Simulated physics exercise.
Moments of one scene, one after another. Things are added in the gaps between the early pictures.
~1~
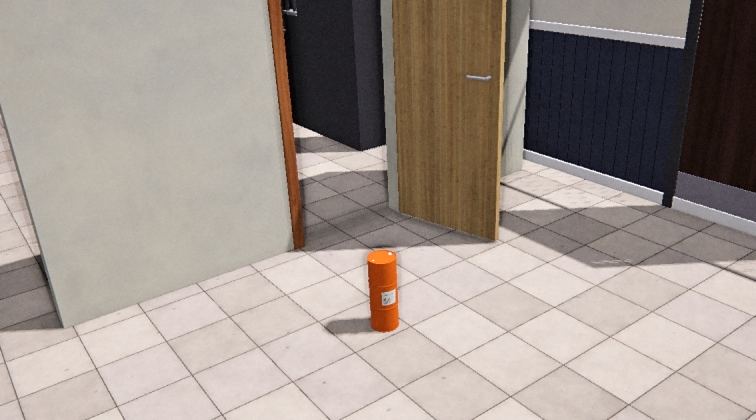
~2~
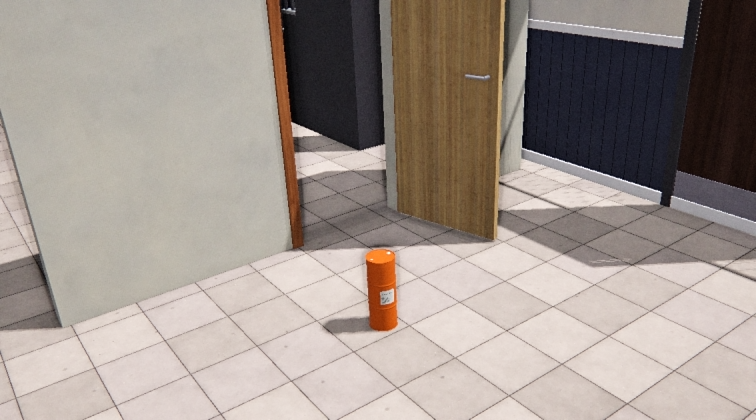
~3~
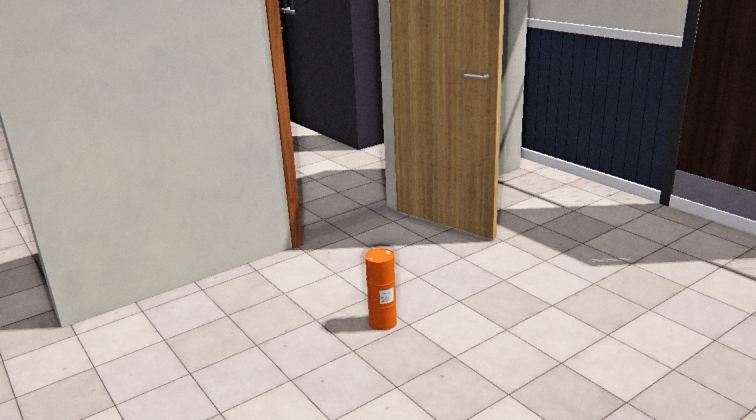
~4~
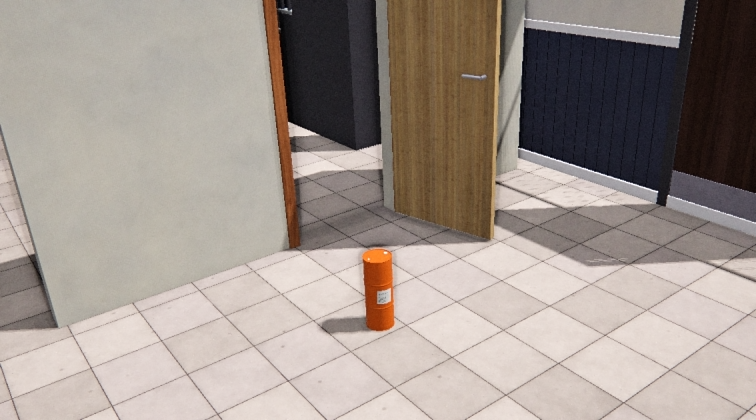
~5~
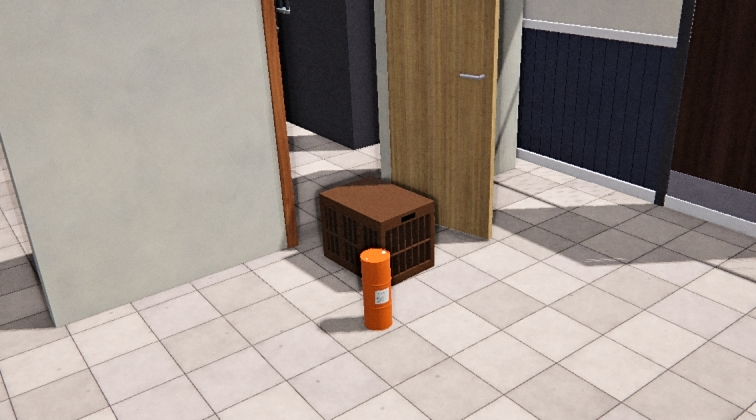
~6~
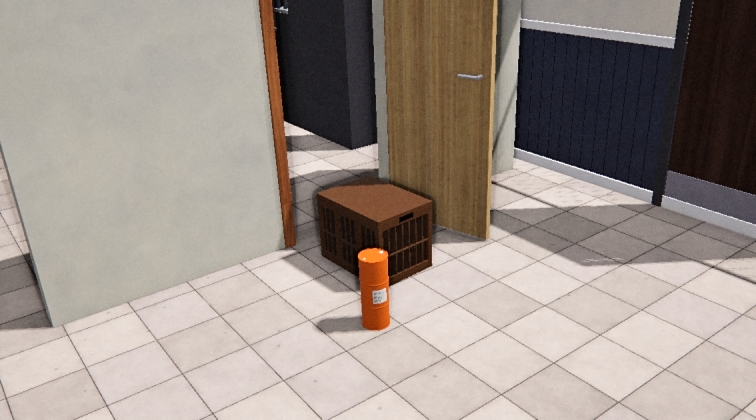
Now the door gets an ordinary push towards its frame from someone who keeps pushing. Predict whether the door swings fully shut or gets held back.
Held back.
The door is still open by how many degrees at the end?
It stays open at around 70°.
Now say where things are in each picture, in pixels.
The first frame shows door wide open and still; orange canister (383, 291).
The second frame shows door wide open and still; orange canister (382, 291).
The third frame shows door wide open and still; orange canister (381, 290).
The fourth frame shows door wide open and still; orange canister (379, 290).
The fifth frame shows door wide open and still; orange canister (377, 290).
The sixth frame shows door wide open and still; brown chest (374, 230); orange canister (375, 290).
Then, 0.50 s later than the last frame, door at 92°.
Then, 0.80 s later than the last frame, door at 77°.
When it is over, door at 68°; both as before. End places, in pixels of the last picture, brown chest near (374, 230).
